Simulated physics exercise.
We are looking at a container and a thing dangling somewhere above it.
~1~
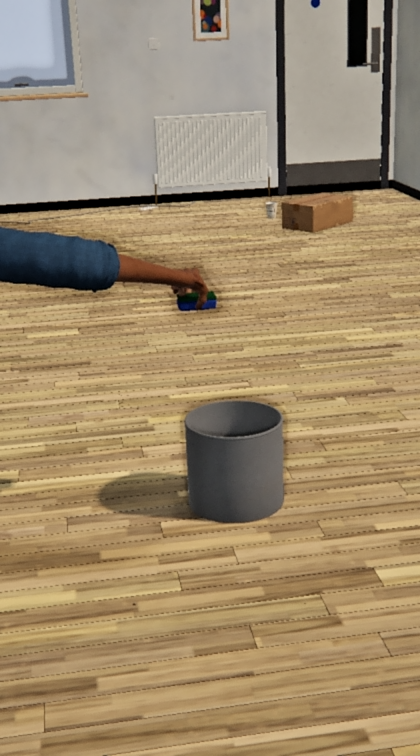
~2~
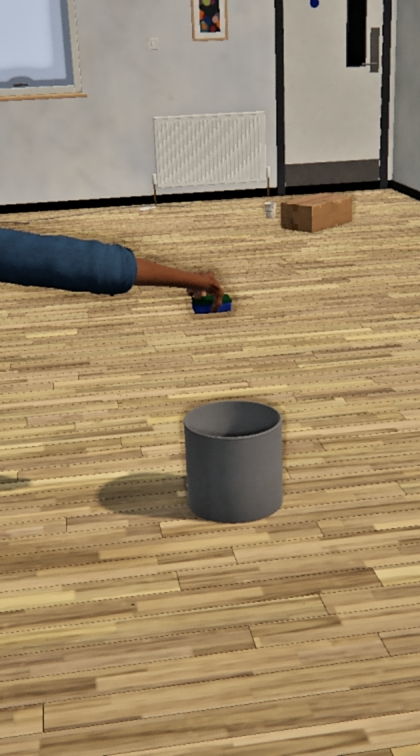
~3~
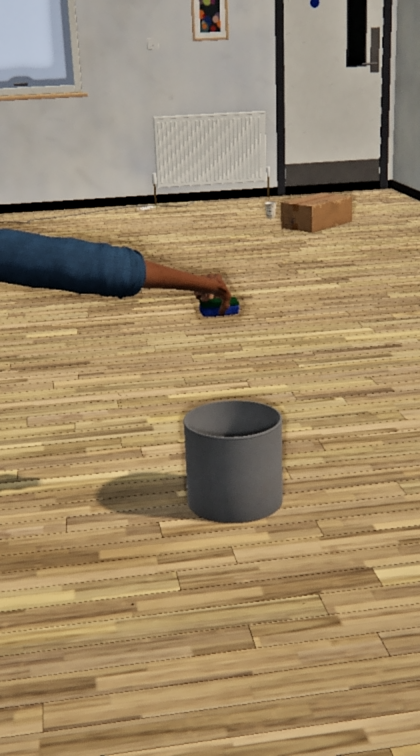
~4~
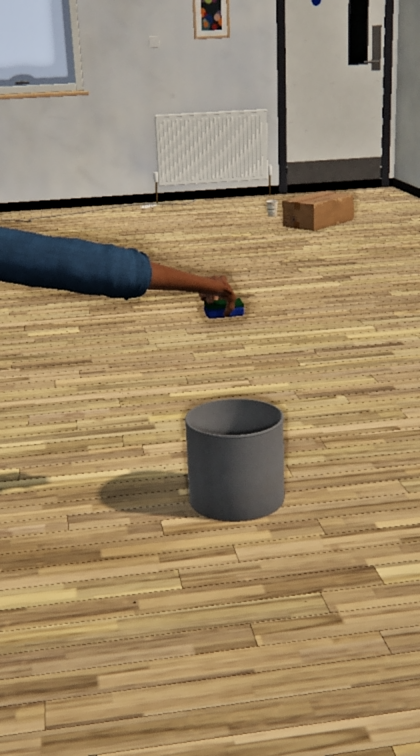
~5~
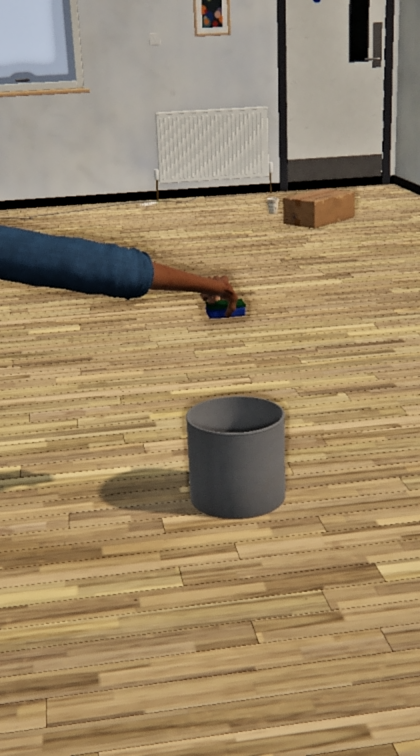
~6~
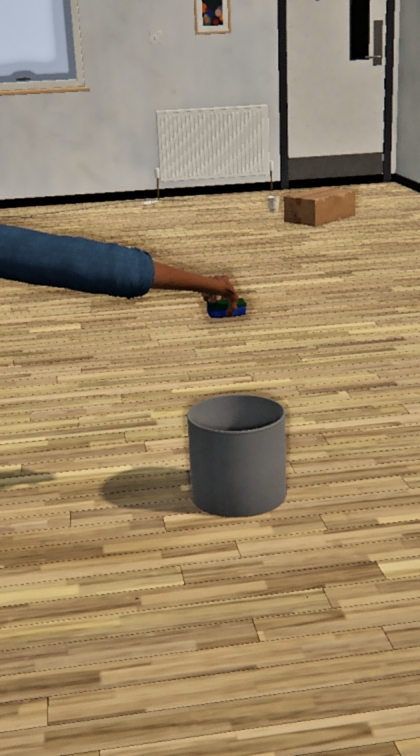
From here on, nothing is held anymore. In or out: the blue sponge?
Chances are it will be captured on the way down.
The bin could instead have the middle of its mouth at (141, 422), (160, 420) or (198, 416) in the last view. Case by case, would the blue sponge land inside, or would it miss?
Try one, the blue sponge goes wide; try two, it goes wide; try three, it gets in.
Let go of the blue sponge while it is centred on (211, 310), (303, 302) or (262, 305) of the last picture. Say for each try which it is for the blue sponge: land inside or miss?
So, taking them in order, it drops in, it fails to go in and it drops in.
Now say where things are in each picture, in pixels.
In the first picture, still on the way; blue sponge (196, 302); bin (235, 460).
In the second picture, still on the way; blue sponge (212, 304); bin (234, 460).
In the third picture, still on the way; blue sponge (219, 307); bin (234, 460).
In the fourth picture, still on the way; blue sponge (224, 309); bin (236, 458).
In the fifth picture, still on the way; blue sponge (226, 309); bin (237, 456).
In the sixth picture, in place, still held; blue sponge (226, 308); bin (238, 454).
Then, 0.18 s on from there, blue sponge displaced about its own width near (228, 342).
Then, 0.30 s on from there, blue sponge on its way down near (231, 419).
In the end, the blue sponge drops into the container, near (233, 488).
